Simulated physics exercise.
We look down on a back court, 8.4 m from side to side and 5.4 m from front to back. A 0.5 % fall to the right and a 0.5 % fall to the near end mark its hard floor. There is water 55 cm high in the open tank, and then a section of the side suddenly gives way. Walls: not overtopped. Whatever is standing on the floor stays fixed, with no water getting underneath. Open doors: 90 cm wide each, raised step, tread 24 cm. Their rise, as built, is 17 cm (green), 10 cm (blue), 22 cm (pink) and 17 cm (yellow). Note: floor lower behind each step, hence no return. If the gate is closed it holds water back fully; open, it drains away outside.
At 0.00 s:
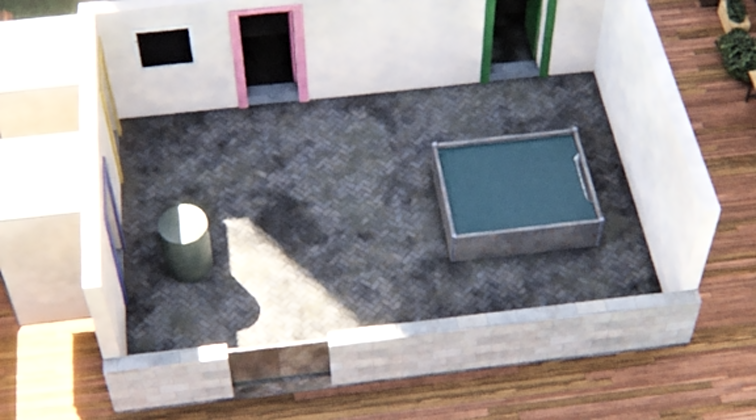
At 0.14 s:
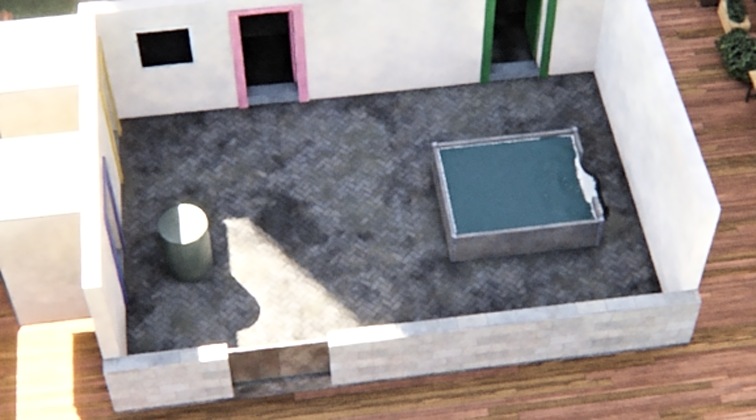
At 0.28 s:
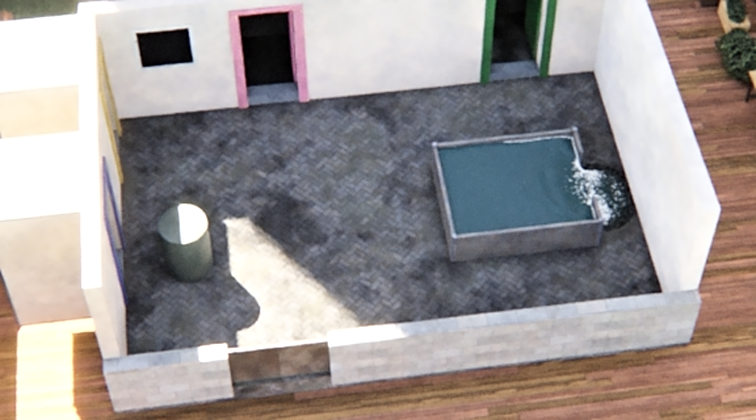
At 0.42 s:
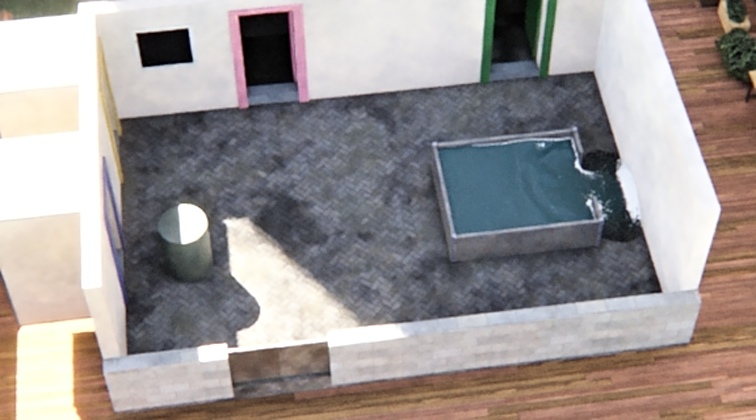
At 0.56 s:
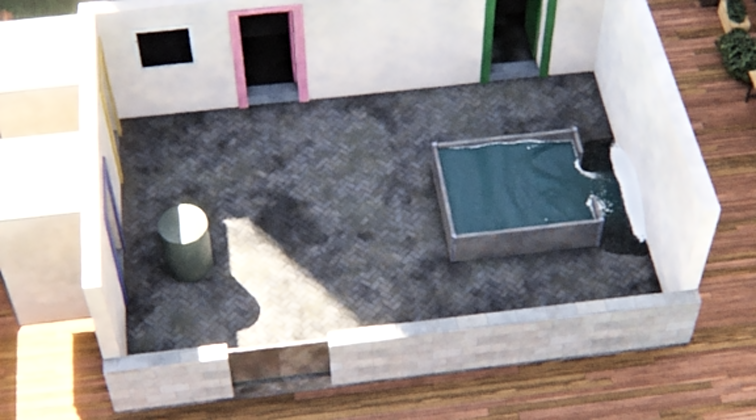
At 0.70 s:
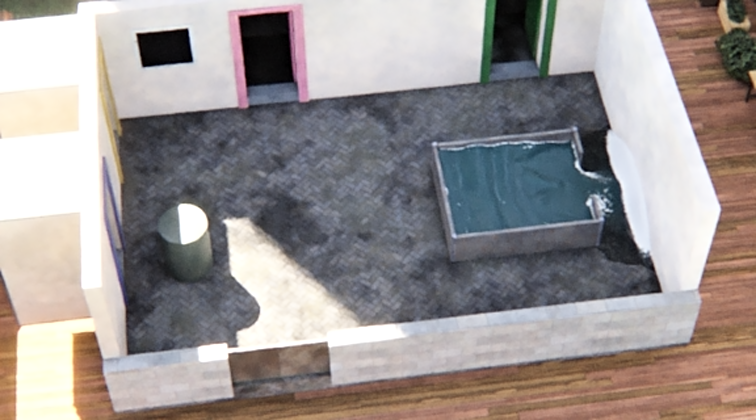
A back court with white walls and dark paving is seen from above by a still camera. A grey-rimmed open tank of blue-green water stands at right, a grey-green cylinder at left, with a pink-framed doorway and a green-framed one behind. Water breaks through the tank's right side, splashes onto the paving, reaches the right wall and spreads along its foot, while ripples cross the tank.
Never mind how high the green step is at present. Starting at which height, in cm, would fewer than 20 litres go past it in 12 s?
Starting at roughly 12 cm.
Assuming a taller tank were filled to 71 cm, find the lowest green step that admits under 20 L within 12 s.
Around 17 cm high.
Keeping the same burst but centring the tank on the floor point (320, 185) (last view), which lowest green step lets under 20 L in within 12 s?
Then roughly 9.5 cm.
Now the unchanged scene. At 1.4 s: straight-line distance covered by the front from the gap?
2.8 metres.
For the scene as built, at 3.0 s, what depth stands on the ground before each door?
Door by door in centimetres - green 17, blue 0, pink 0, yellow 0.
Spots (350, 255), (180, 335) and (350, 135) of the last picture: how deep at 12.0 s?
Approx. 4 / 8 / 3 cm.
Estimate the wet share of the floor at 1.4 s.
15 %.
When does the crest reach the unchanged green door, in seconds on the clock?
Around 2.6 s, give or take.
After 1.4 s water covers 15 % of the floor, deepest (46 cm) near (627, 197); it has not reached the green door.
After 3.0 s water covers 25 % of the floor, deepest (30 cm) near (627, 197); 17 cm at the green door, 0 litres in over its 17 cm step.
After 12.0 s water covers 100 % of the floor, deepest (10 cm) near (627, 197); 5 cm at the green door, 2 litres in over its 17 cm step.
At the green door as built, the water arrived by 1.7 s and peaked near 18 cm at 2.6 s.
With a step of 10 cm, 36 litres would have come in within the 12 s; with 13.5 cm, 11 litres. So under 20 litres takes about 12 cm.
